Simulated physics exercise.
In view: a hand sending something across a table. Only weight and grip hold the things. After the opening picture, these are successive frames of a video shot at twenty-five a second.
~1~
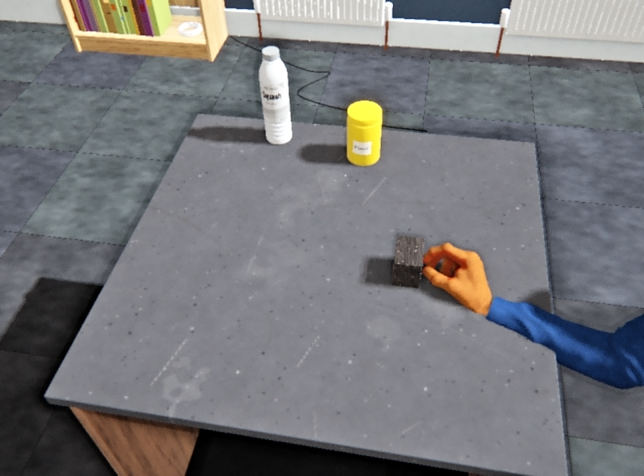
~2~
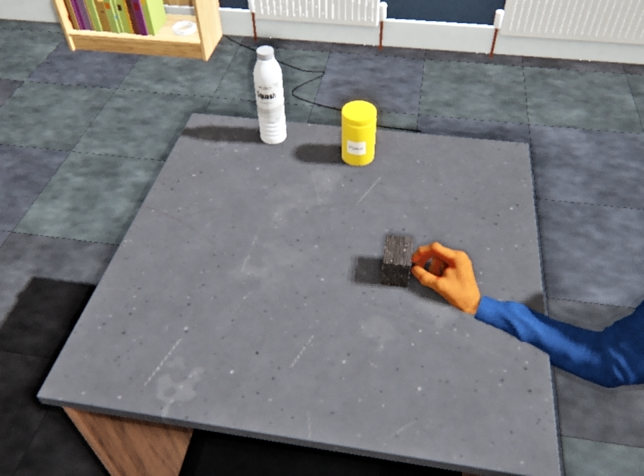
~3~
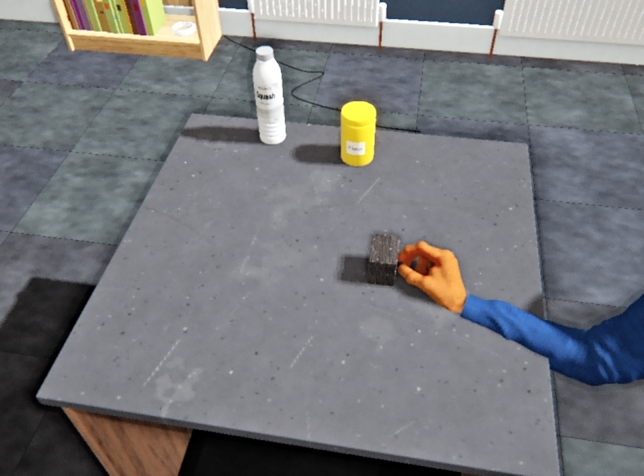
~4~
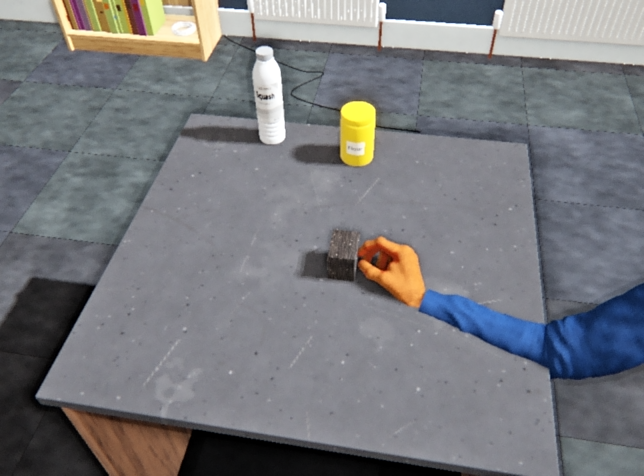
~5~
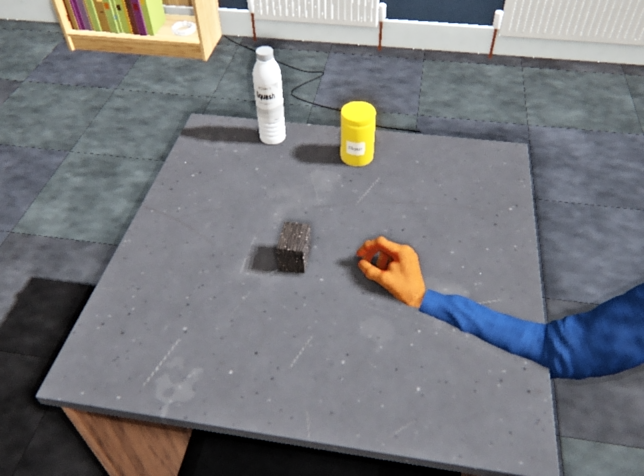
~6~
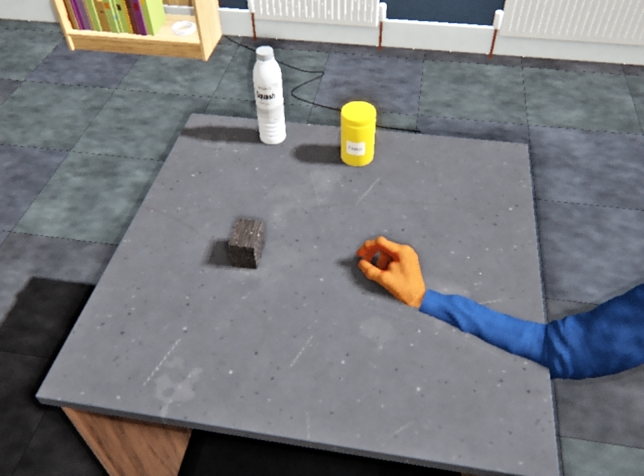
A small black block was pushed left across a grey table by an orange hand in a blue sleeve, then slid on alone past the halted hand, while a white bottle and yellow tub stood behind.
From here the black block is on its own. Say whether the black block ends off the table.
The black block falls off the table.
Then, 0.20 s later than the last frame, black block now off the table.
Then, 0.30 s later than the last frame, things are still on the move.
Then, 0.50 s later than the last frame, as before.
When it is over, off the table, black block.
